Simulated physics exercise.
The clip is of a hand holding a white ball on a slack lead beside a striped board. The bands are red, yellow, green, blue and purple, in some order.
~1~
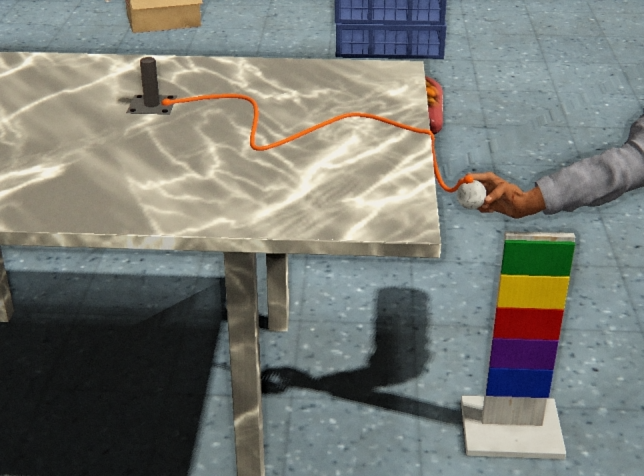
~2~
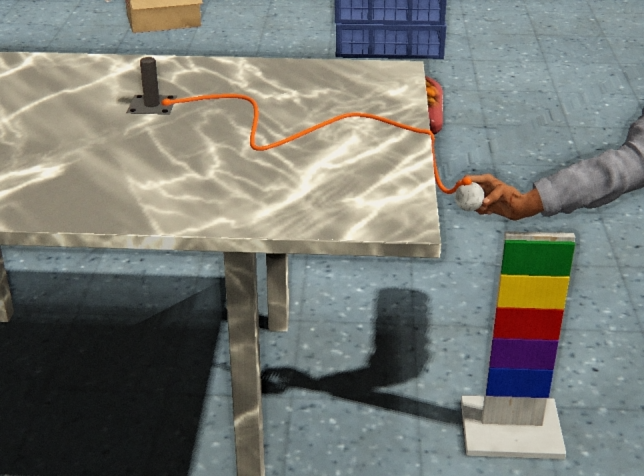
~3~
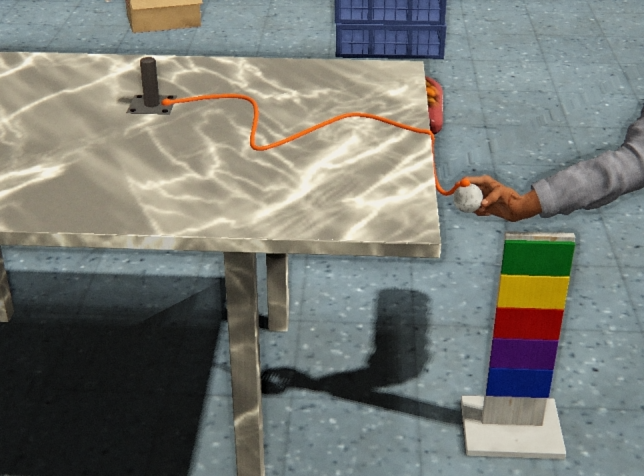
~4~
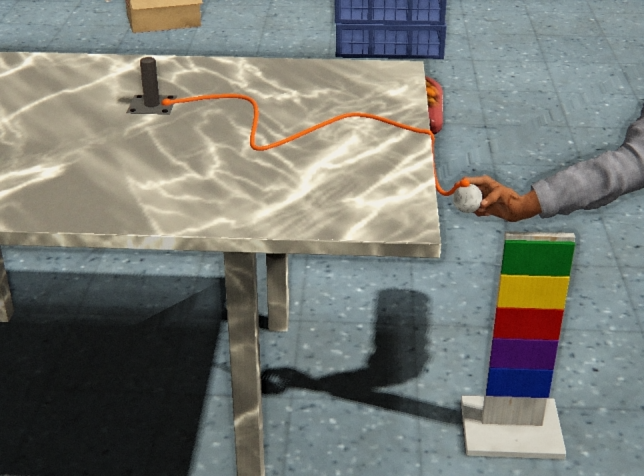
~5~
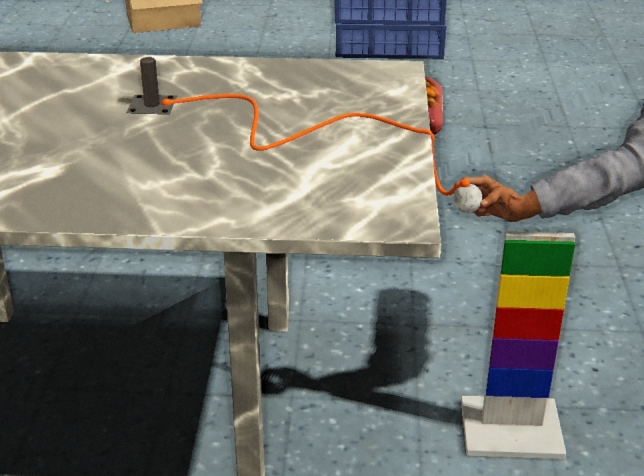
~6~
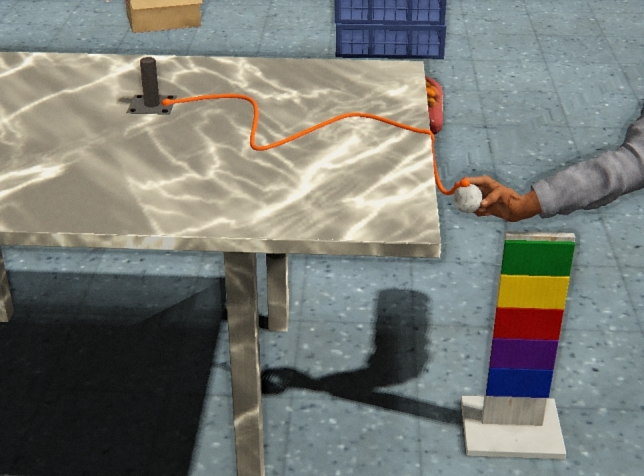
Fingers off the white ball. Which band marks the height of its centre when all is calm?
Its centre hangs level with the purple band.
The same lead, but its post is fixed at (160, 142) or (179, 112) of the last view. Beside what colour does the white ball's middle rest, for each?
One after the other, blue; blue.
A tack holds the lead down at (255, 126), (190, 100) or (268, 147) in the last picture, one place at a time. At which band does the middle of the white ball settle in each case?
Taking them in turn: Red; purple; yellow.
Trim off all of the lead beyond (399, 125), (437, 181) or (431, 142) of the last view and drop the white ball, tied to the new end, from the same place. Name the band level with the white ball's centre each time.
One after the other, green; red; yellow.
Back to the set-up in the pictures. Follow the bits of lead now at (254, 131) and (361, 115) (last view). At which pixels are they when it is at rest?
They go to (319, 124) and to (426, 189).
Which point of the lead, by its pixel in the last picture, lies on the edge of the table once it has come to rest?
The one at (316, 128).
Soon after, ball near (426, 333); level with purple.
After that, ball near (415, 334); level with purple.
In the end, ball near (415, 339); level with purple. Its middle rests at the purple band.
